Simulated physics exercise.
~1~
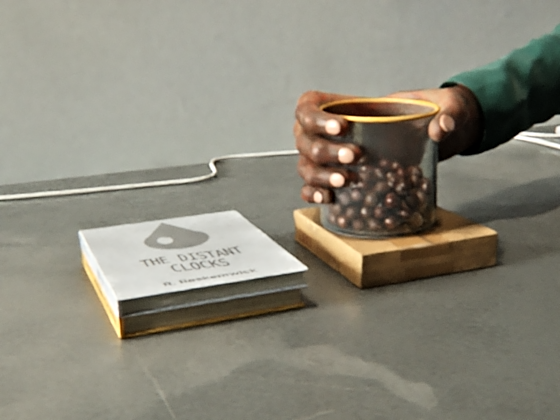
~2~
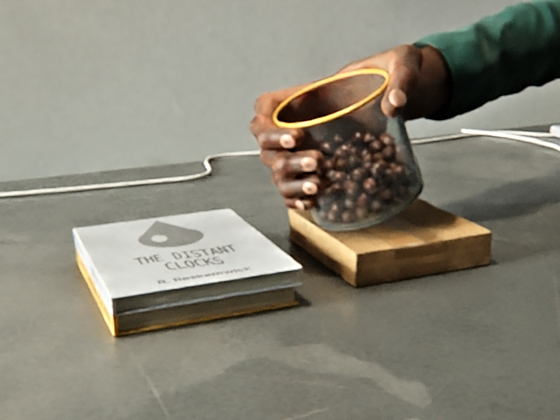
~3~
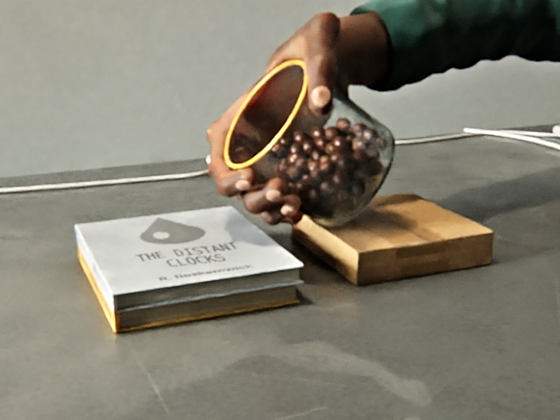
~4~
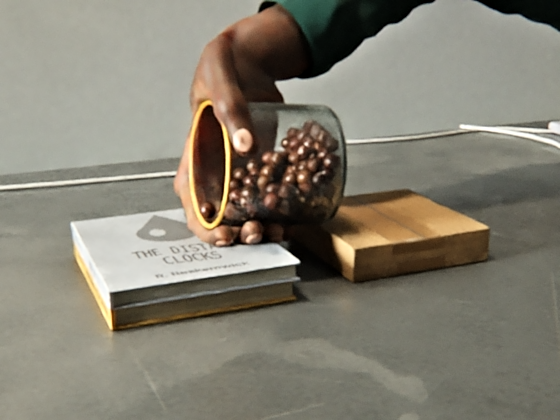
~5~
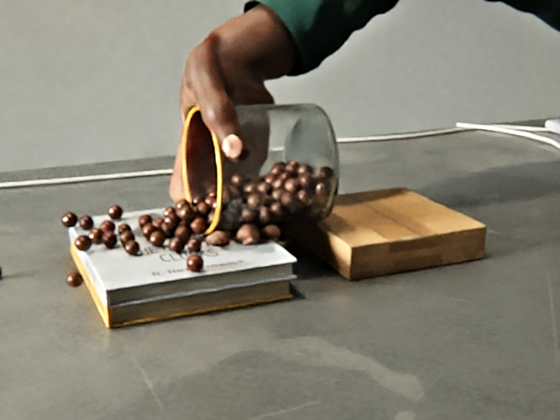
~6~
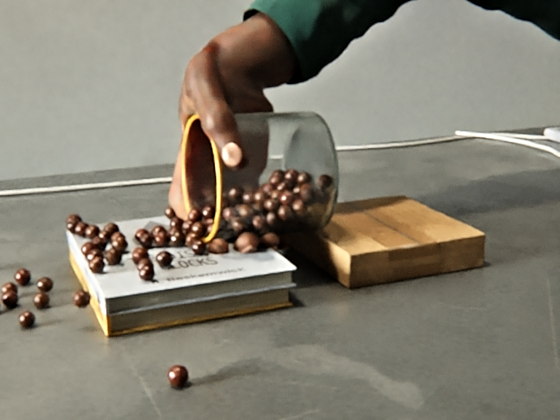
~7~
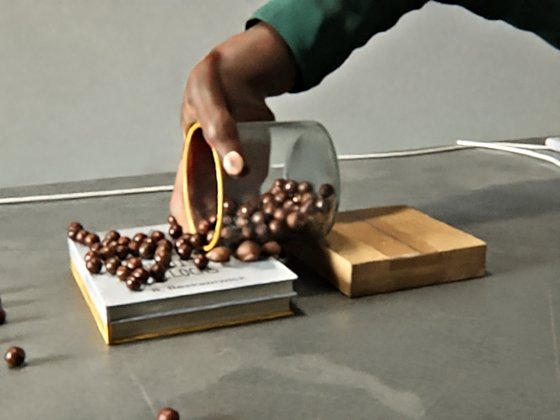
The video shows a hand lifting a glass of chocolate balls from a wooden block, tipping it left and laying it on its side against a book pile, where some balls spill over the books and roll onto the grey table while the rest stay inside the held glass.
